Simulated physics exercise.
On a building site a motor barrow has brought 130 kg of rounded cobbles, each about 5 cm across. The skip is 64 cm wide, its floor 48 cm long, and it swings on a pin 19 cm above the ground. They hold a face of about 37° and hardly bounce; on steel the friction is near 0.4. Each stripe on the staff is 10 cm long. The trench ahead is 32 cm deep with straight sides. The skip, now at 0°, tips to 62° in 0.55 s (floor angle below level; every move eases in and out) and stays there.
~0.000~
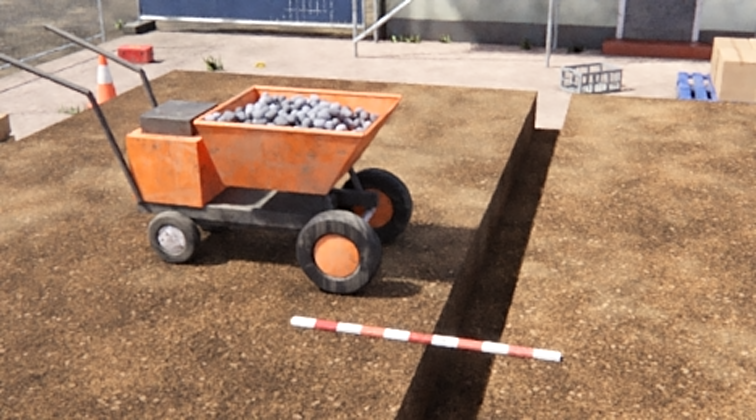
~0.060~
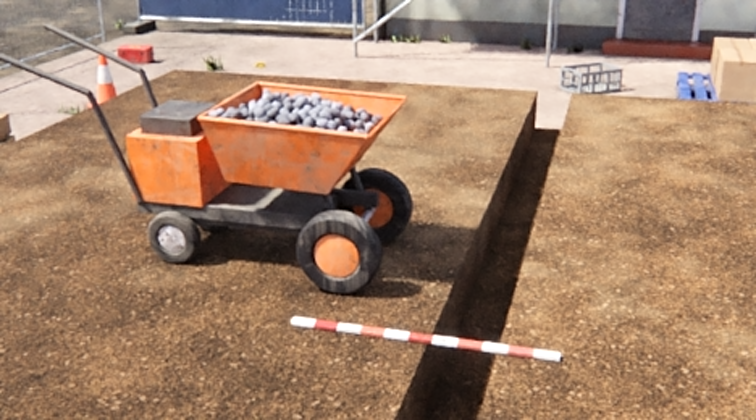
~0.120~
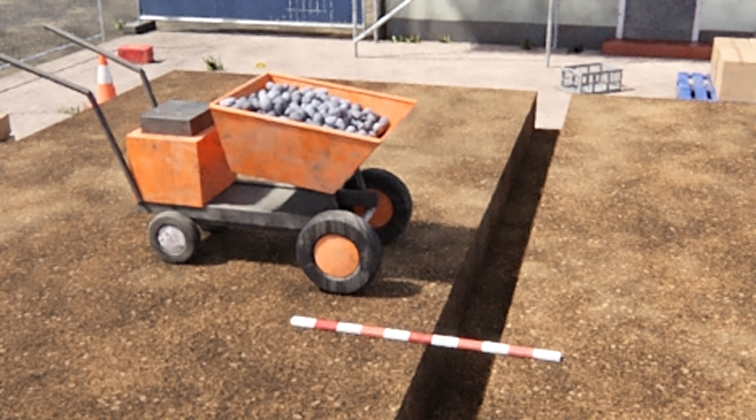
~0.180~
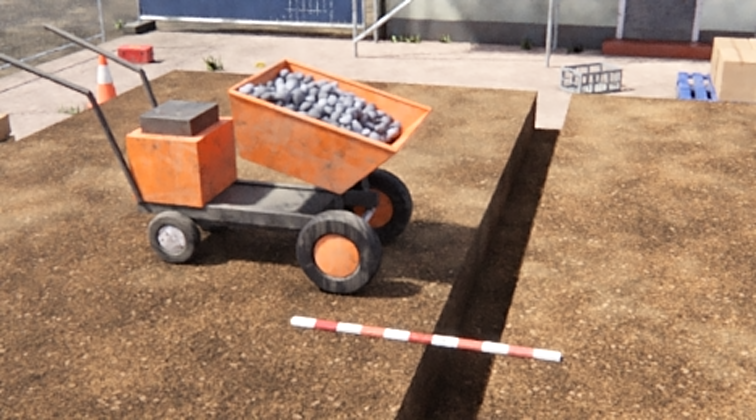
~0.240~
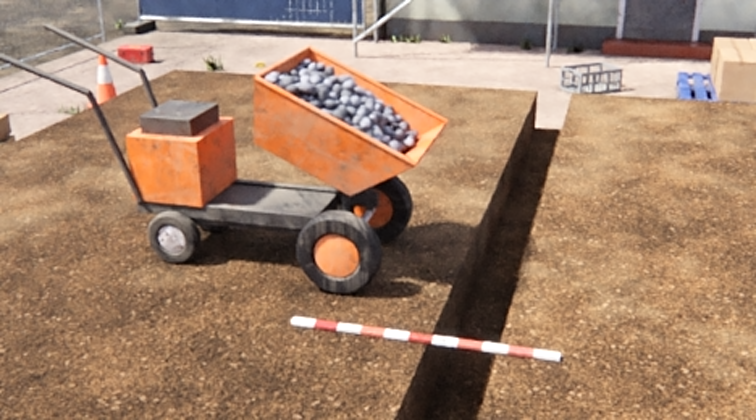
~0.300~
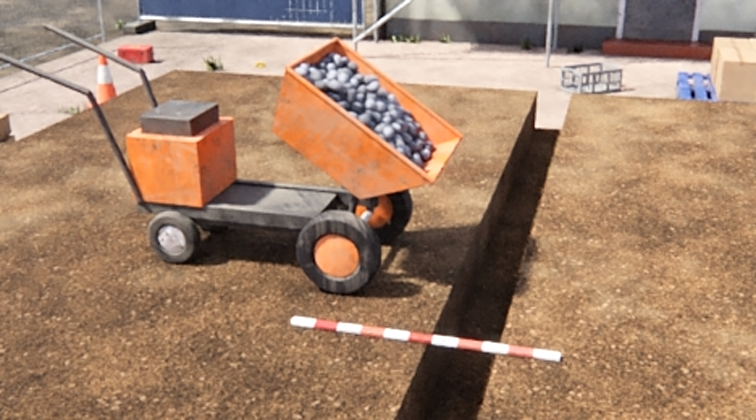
The orange skip of a small motor barrow, heaped with rounded grey cobbles, starts out level and begins to tilt slowly toward the right. Its rear end rises away from the engine box and its front lip dips steadily, until it slants steeply beside the trench, the wheels staying still and the stones still inside.
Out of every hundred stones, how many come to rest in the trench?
Some 23 per cent of it.
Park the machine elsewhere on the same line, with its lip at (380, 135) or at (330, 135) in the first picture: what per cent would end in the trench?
About 15 and 40 per cent.
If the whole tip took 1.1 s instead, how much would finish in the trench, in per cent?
It would be near 35 per cent.
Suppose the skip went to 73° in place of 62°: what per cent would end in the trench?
Then about 30 per cent.
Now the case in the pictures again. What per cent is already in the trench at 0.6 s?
About 15 per cent by then.
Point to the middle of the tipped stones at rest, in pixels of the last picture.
Their middle is at about (568, 285).
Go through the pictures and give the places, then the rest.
In the first frame, the skip is at 0°, its lip at (363, 136); the top of the load is at (296, 104).
In the second frame, lip at (368, 137), floor tilted 2°, highest stones at (285, 100); the stones move at 0.5 m/s on average.
In the third frame, lip at (380, 142), floor tilted 8°, highest stones at (285, 92); the stones move at 1.0 m/s on average.
In the fourth frame, the skip is at 16°, its lip at (397, 151); the top of the load is at (294, 82); the stones move at 1.4 m/s on average.
In the fifth frame, lip at (416, 165), floor tilted 25°, highest stones at (311, 71); the stones move at 1.6 m/s on average.
In the sixth frame, the skip is at 35°, its lip at (433, 182); the top of the load is at (332, 64); the stones move at 1.6 m/s on average.
After 0.4 s the floor is at 52°; 100 % in the skip; the foremost stones are at (444, 182).
After 0.6 s the floor is at 62°; 77 % in the skip, 14 % in the trench, 9 % past the trench; the foremost stones are at (543, 272).
After 1.0 s the floor is at 62°; 36 % in the skip, 10 % in the trench, 54 % past the trench; the foremost stones are at (727, 310).
After 3.0 s the floor is at 62°; 22 % in the skip, 23 % in the trench, 55 % past the trench; the foremost stones are past the picture's edge.
